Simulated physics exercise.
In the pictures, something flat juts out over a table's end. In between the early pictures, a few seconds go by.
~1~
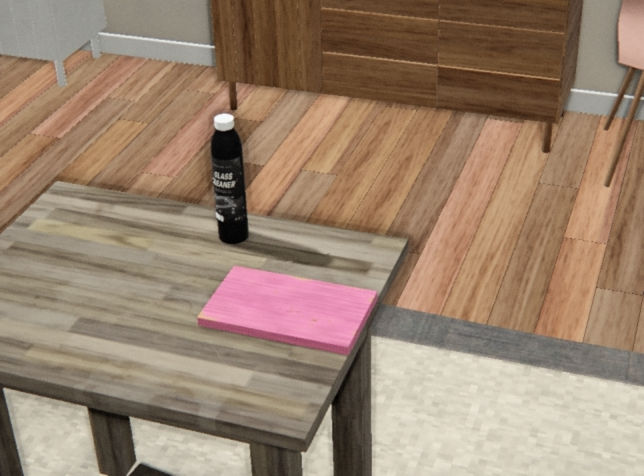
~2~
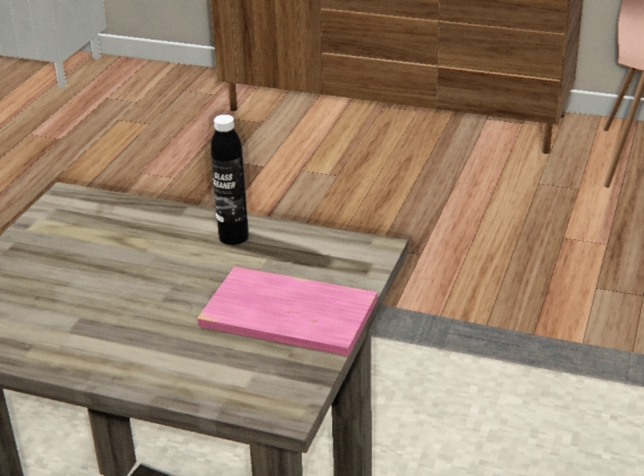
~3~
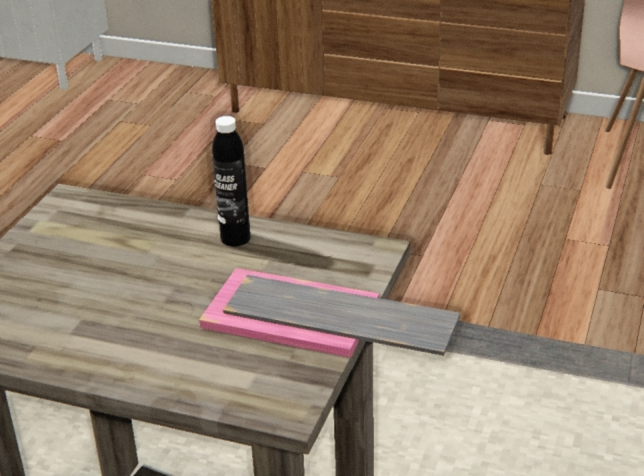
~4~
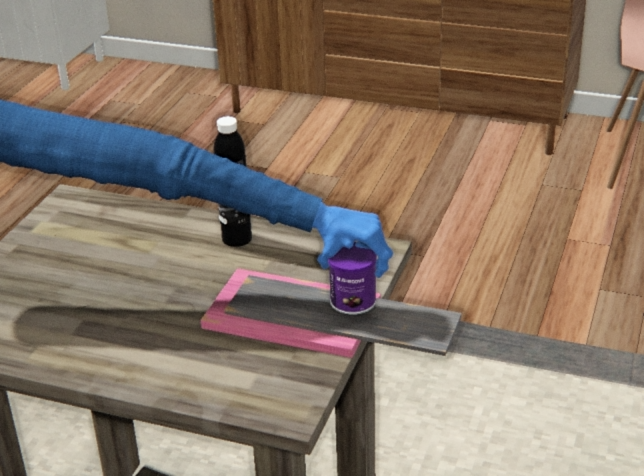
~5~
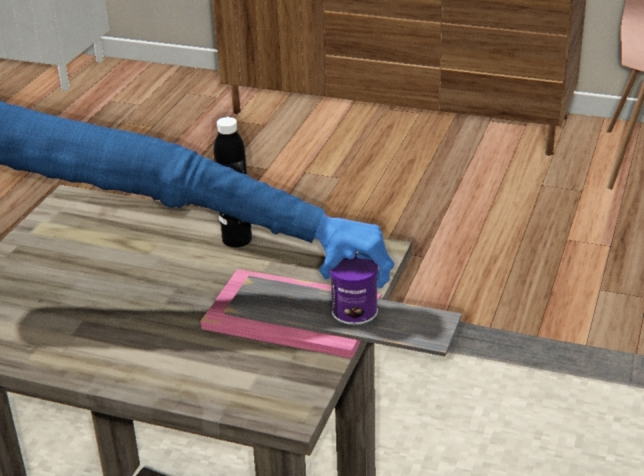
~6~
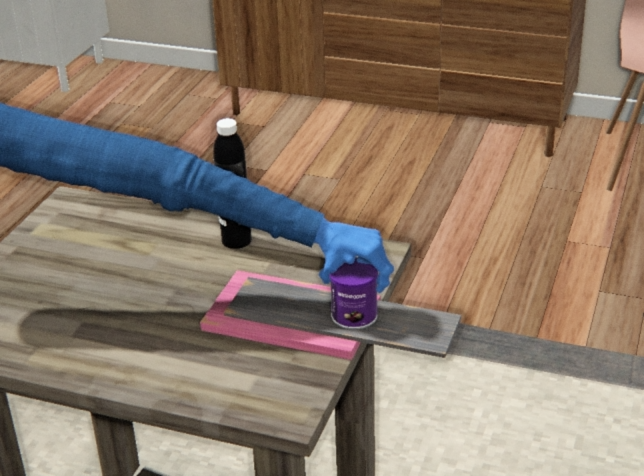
In this clip, a black bottle and a pink board sit on a wooden table before a grey plank appears across the board, jutting past the table's right end. A blue-gloved hand then lowers a purple tin onto the plank.
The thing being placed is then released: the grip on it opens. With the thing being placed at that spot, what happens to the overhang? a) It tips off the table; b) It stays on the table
It stays on the table.
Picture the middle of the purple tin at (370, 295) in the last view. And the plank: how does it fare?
After that it stays where it is.
Then, 0.60 s on from there, no change.
Then, 1.40 s on from there, purple tin resting near (354, 294).
Then, 2.10 s on from there, things are still on the move.
In the end, all 4 unmoved. At the end, from the last picture's camera, purple tin near (354, 294). The plank keeps its balance.
